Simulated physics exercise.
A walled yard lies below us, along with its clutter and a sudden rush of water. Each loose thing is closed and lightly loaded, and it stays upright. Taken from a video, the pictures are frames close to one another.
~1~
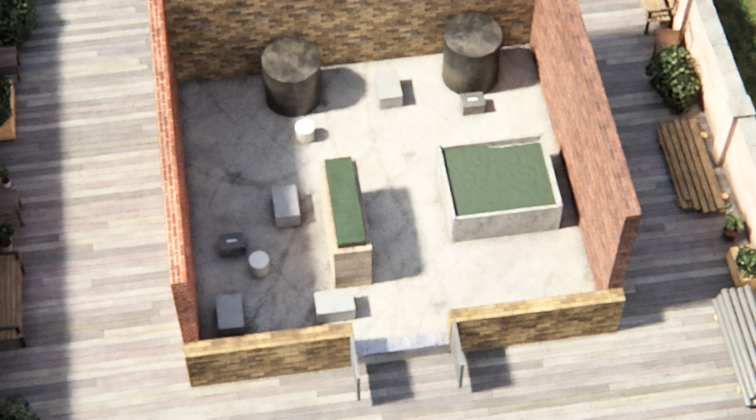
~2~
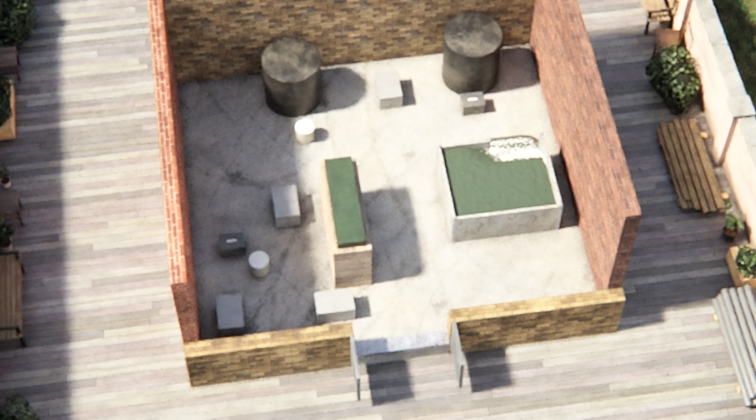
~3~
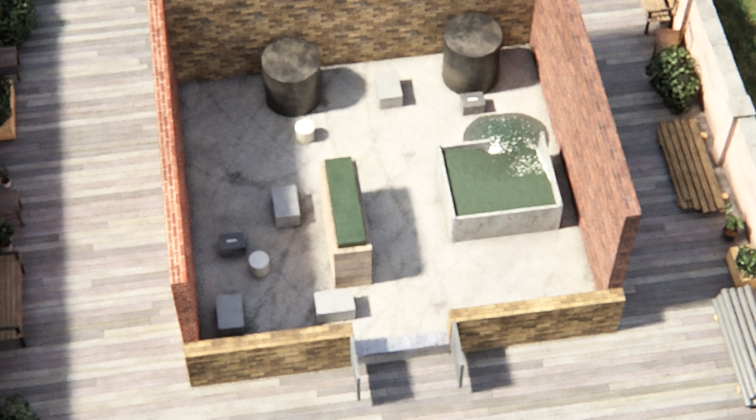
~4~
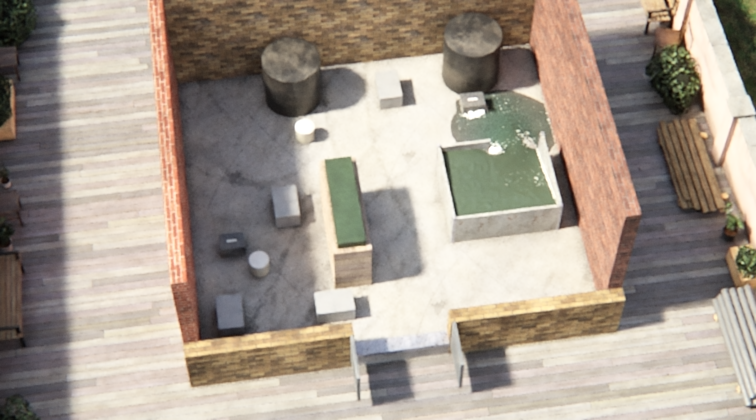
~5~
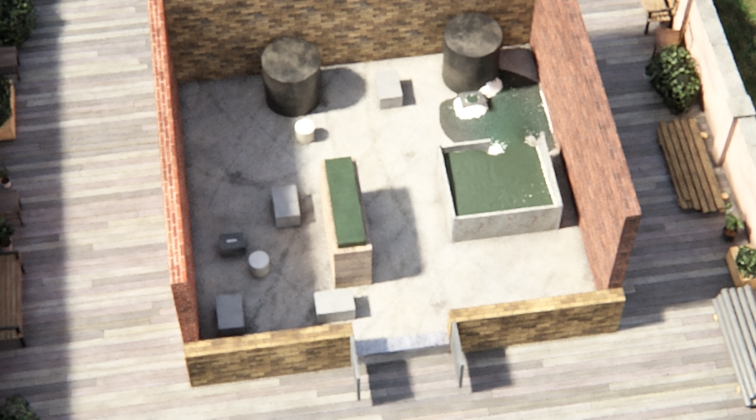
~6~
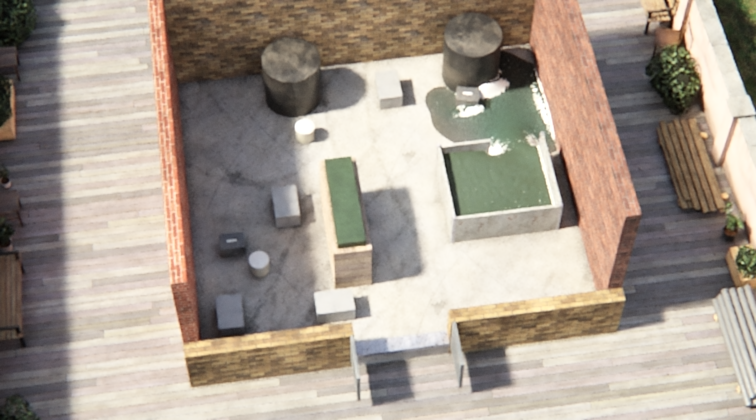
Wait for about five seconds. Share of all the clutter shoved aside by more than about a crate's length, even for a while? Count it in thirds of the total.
Within the middle band.
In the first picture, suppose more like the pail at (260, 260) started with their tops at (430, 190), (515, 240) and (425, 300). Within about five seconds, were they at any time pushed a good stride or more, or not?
First remains in place, second remains in place, third remains in place.
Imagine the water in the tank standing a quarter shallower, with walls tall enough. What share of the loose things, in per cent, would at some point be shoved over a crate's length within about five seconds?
Share moved: 20 in a hundred.
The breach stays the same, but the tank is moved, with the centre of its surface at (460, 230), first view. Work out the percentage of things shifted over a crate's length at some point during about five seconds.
Around 40 in a hundred.
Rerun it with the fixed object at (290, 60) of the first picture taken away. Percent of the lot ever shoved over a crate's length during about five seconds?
Share estimate: Around 40 %.
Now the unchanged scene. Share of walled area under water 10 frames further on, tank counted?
My figure is about 25 percent.
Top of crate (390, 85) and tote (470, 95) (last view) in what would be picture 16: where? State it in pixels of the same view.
Look for them at about (361, 83) and about (375, 115).
A moment on, 0 of 8 are well off their spots; 1 afloat.
Next, 1 of 8 are well off their spots; 0 afloat.
Later, 2 of 8 are well off their spots; 0 afloat.
In the end, 3 of 8 are well off their spots, and 3 have been at some point; 1 afloat.
